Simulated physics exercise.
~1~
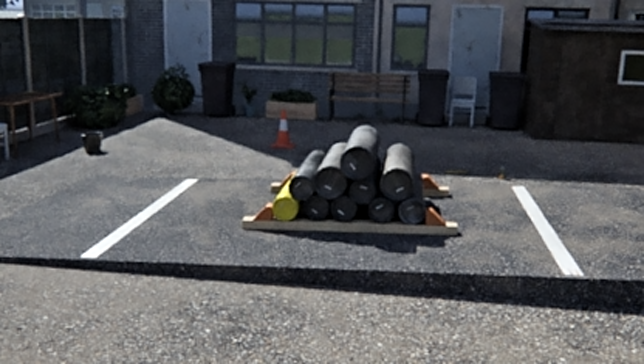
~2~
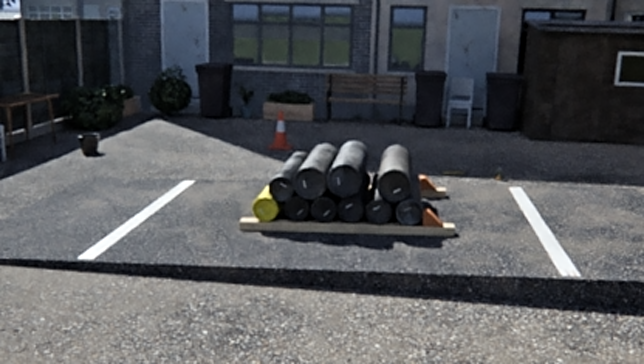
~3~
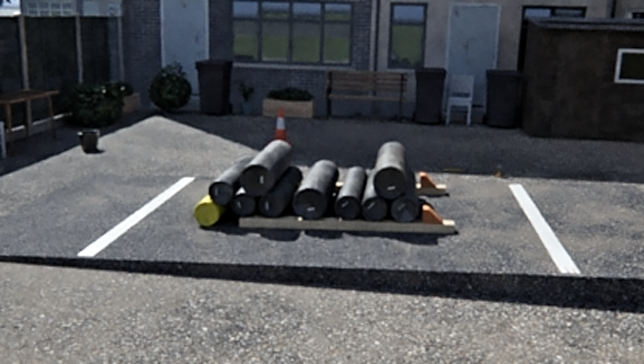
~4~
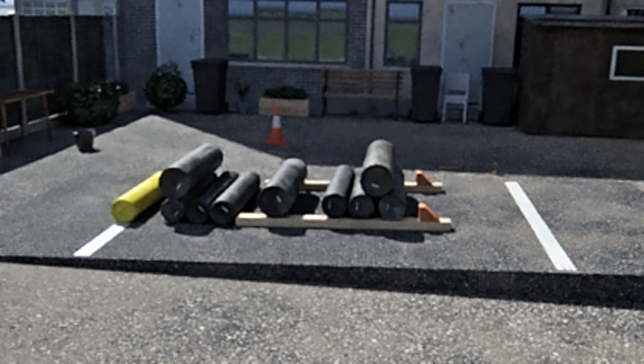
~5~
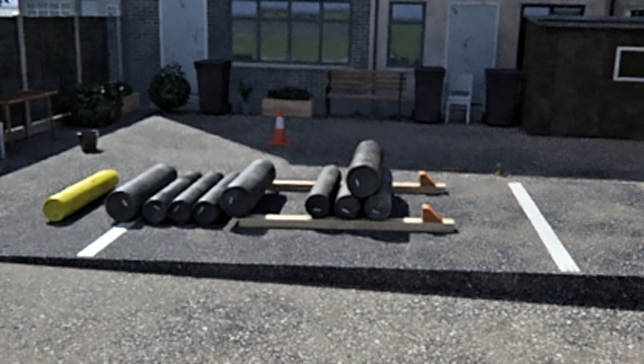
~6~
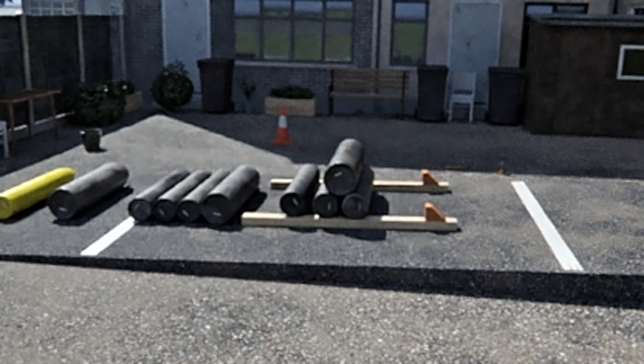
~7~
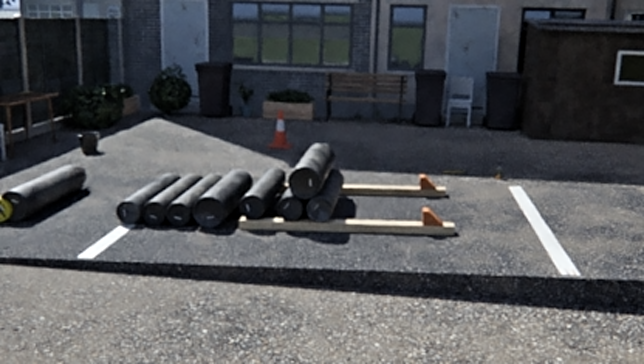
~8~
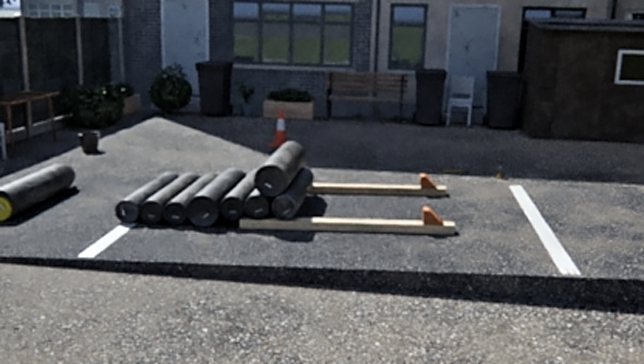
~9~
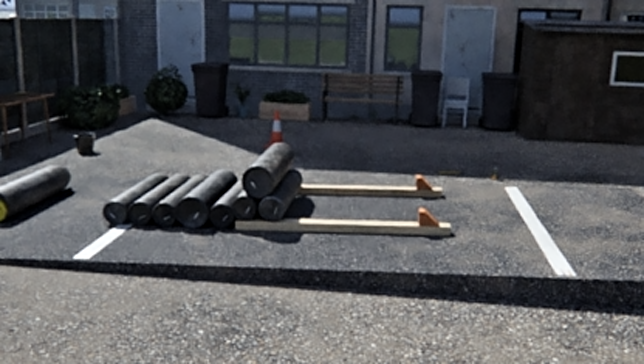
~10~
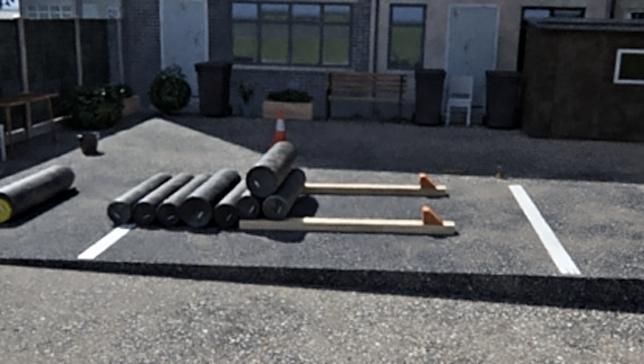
In a sunlit paved yard seen from the front, with a grey building, bins and a bench behind, dark cylinders and one yellow one lie stacked on wooden bearers between two white lines. An orange cone stands behind them. The left side of the stack gives way, and the yellow cylinder rolls left off the bearers as the upper ones drop and spread. It rolls over the left line to the edge of the view, with a dark cylinder following. The others settle in a leftward row, one still resting on top near the bearers' left end.
